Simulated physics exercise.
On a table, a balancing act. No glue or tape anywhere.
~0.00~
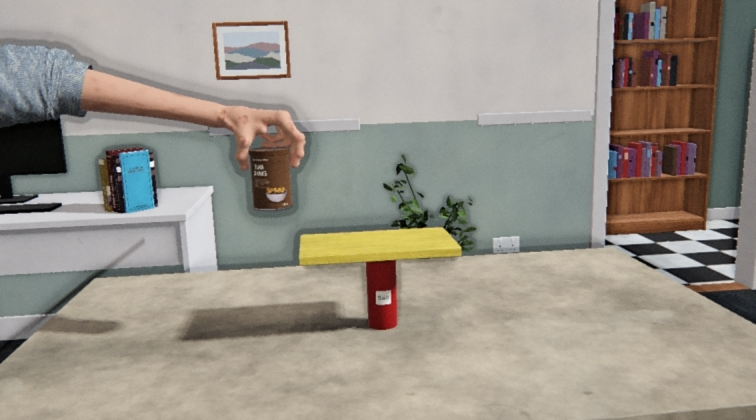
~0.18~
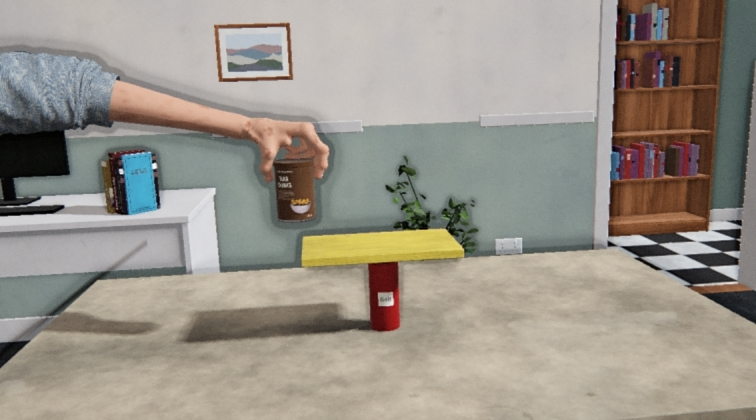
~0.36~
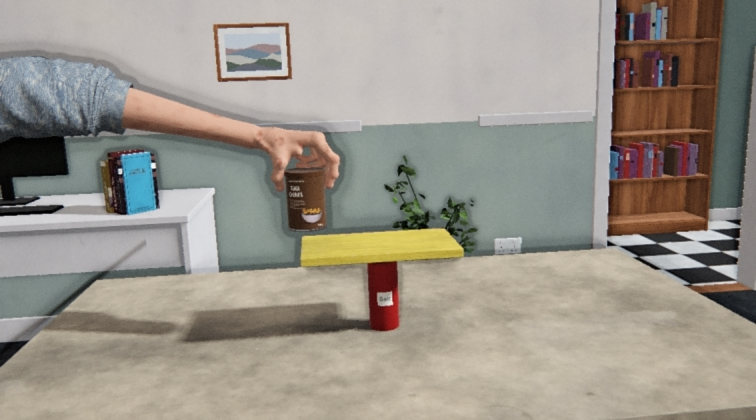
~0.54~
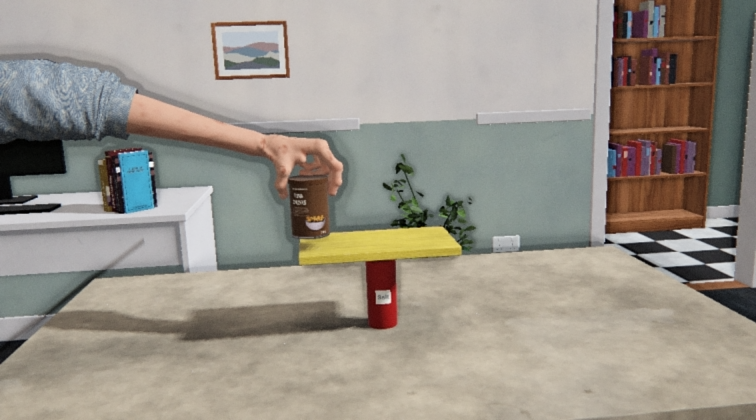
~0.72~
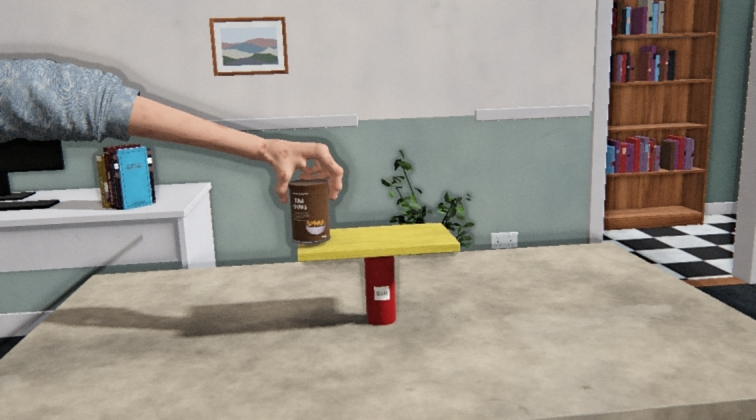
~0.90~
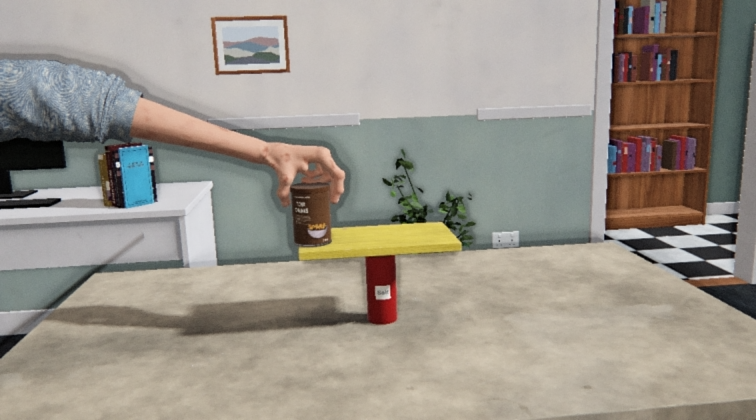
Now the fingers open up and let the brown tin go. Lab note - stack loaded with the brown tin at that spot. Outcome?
Outcome: Toppled.
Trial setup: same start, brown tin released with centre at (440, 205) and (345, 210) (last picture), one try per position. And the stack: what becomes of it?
Try one, the stack collapses; try two, it collapses.
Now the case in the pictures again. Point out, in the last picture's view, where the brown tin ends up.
I'd say around (249, 321) in the last view.
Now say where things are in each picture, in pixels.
Still above its spot; brown tin (271, 179); red jar (382, 287), in the first picture.
Still above its spot; brown tin (295, 190); red jar (384, 289), in the second picture.
Still above its spot; brown tin (306, 199); red jar (383, 289), in the third picture.
Still above its spot; brown tin (309, 207); red jar (381, 287), in the fourth picture.
Still above its spot; brown tin (310, 211); red jar (380, 283), in the fifth picture.
In place under the hand; brown tin (311, 214); red jar (381, 282), in the sixth picture.
Around 1.30 s, brown tin now fallen; yellow board rocked 60° from its first pose.
Around 1.80 s, yellow board on its side.
Finally (2.4 s), fallen, brown tin and yellow board; red jar still in place. Final places as the last picture's camera would see them, brown tin near (249, 321). The stack gives way.
